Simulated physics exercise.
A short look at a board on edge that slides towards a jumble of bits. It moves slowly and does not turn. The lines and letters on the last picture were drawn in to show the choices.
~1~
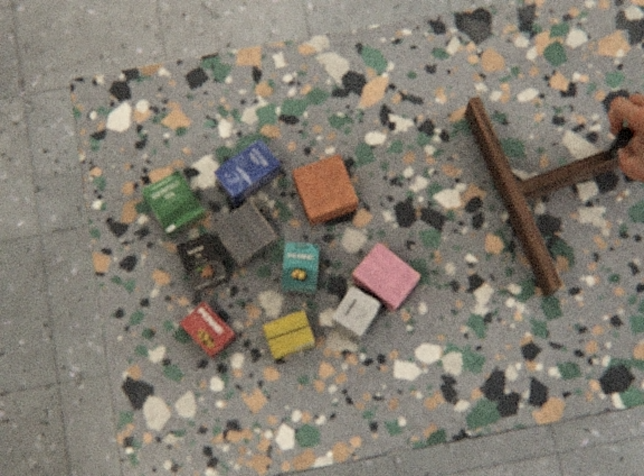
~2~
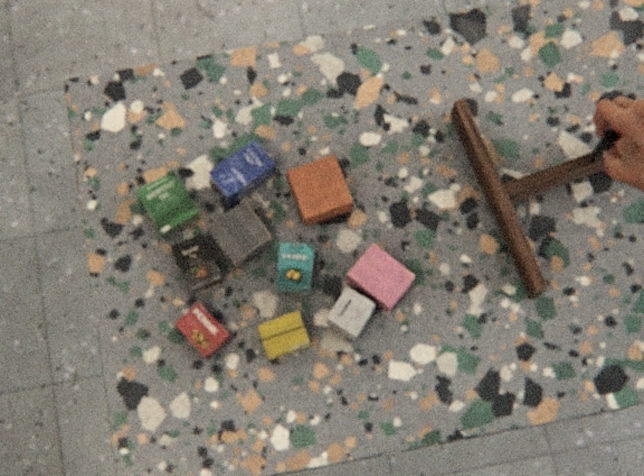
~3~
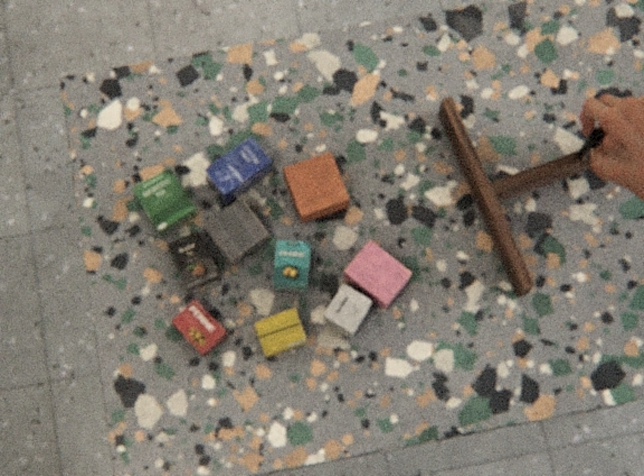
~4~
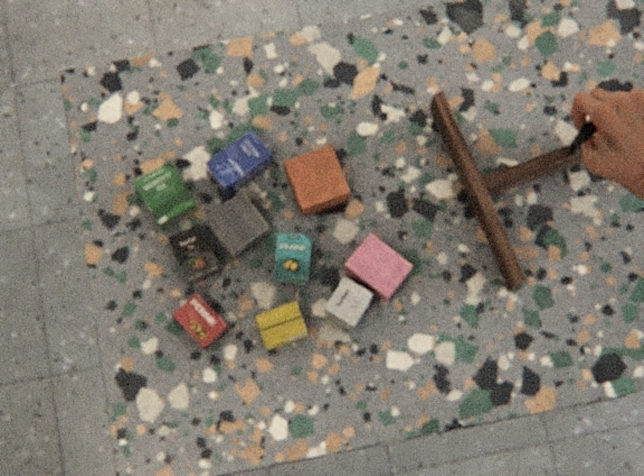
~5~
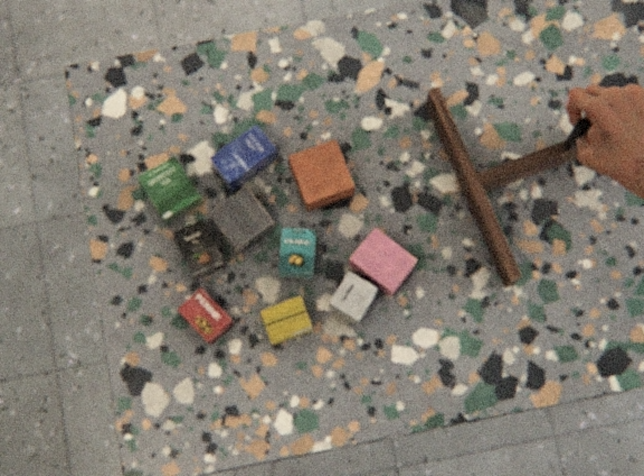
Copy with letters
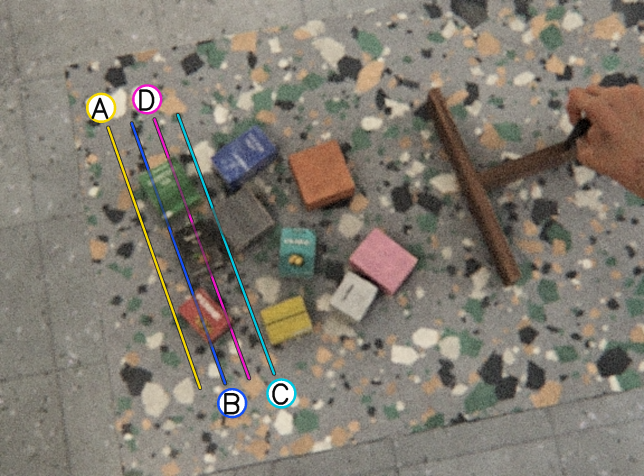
A hand slowly sliding a brown wooden board on edge leftwards across a speckled surface towards a jumble of small coloured boxes.
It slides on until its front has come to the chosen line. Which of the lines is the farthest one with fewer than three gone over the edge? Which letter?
Line B.
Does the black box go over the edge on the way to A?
By then, yes.
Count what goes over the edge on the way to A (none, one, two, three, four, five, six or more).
In all, three.
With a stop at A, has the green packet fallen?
By then, yes.
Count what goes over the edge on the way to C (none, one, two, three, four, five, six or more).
By then, none.
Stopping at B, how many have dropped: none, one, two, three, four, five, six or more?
In all, two.
On the copy, A at (153, 254); B at (177, 249); C at (224, 240); D at (200, 245).
On B. First, board (368, 201); white box (338, 309); pink block (352, 263).
Then, board (261, 221); black box (151, 271); green packet (158, 195).
Finally, board (176, 237); black box over the edge; green packet over the edge; two fallen.
By contrast, A drops three; C is within the limit but short; D is within the limit but short.
